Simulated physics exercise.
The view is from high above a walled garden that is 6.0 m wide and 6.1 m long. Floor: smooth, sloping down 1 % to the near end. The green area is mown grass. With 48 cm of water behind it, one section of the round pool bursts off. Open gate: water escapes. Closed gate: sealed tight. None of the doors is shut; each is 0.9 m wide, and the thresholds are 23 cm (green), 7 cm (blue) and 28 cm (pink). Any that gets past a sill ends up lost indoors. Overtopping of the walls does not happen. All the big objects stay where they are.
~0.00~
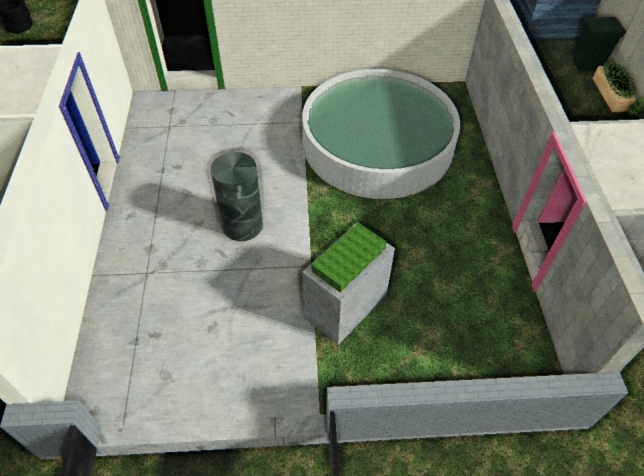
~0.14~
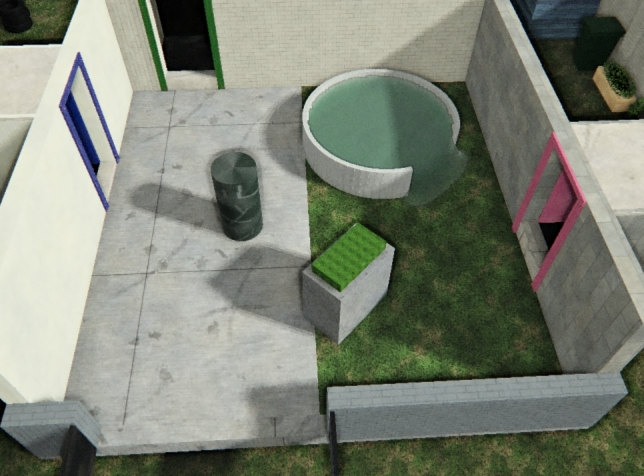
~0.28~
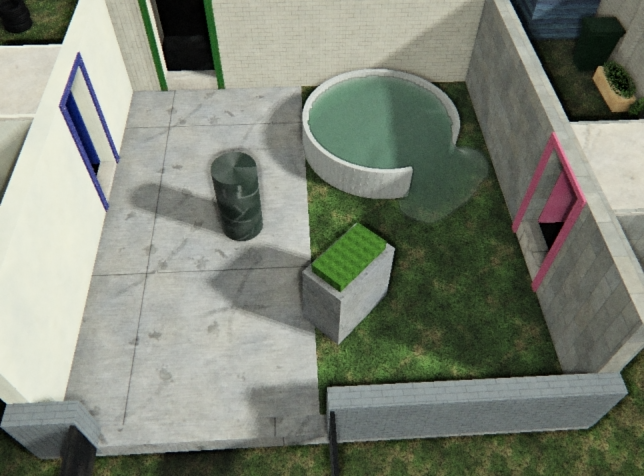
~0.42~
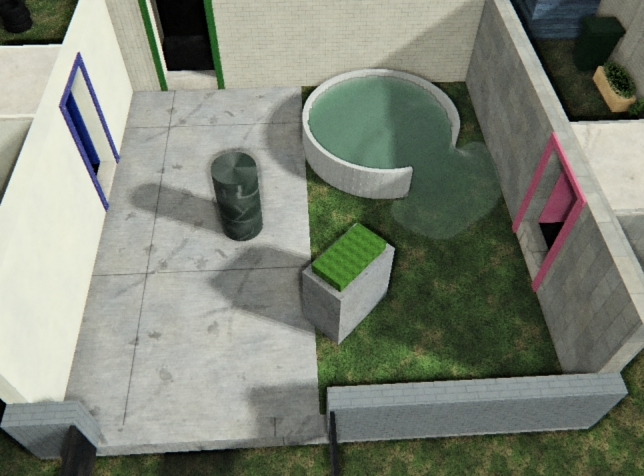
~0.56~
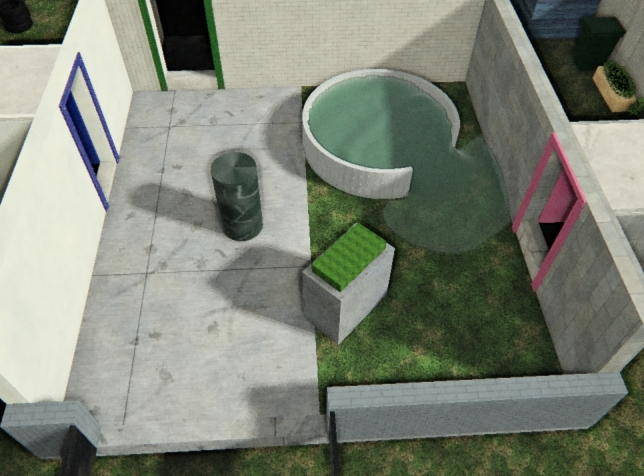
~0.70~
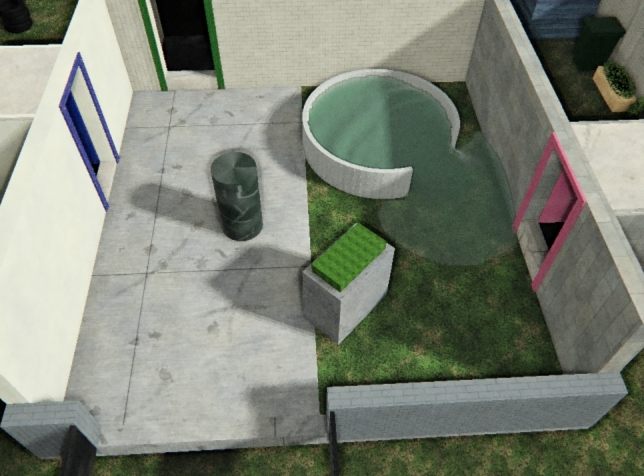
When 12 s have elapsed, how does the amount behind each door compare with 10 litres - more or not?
Result: The inflow at the green door remains short of the limit. The inflow at the blue door remains short of the limit. The inflow at the pink door remains short of the limit.
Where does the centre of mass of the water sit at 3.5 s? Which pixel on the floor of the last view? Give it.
About (421, 214).
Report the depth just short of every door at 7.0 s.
In centimetres, the green door gives 0, the blue door 0 and the pink door 9.
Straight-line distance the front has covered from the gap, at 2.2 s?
Around 3.8 metres.
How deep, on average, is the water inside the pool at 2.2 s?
About 27 centimetres on average.
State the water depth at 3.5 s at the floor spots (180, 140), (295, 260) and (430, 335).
Approximately 0, 0 and 10 centimetres, going through them in turn.
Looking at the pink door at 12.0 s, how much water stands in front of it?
The depth there is near 7.5 cm.
After 1.4 s water covers 15 % of the floor and is deepest (34 cm) near (495, 188); green door not reached, blue door not reached, pink door 20 cm at the sill, 0 L in.
After 2.2 s water covers 25 % of the floor and is deepest (30 cm) near (495, 188); green door not reached, blue door not reached, pink door 20 cm at the sill, 0 L in.
After 3.5 s water covers 35 % of the floor and is deepest (24 cm) near (535, 402); green door not reached, blue door not reached, pink door 13 cm at the sill, 0 L in.
After 7.0 s water covers 70 % of the floor and is deepest (16 cm) near (550, 401); green door not reached, blue door not reached, pink door 9 cm at the sill, 0 L in.
After 12.0 s water covers 90 % of the floor and is deepest (10 cm) near (505, 403); green door not reached, blue door 3 cm at the sill, 0 L in, pink door 8 cm at the sill, 0 L in.
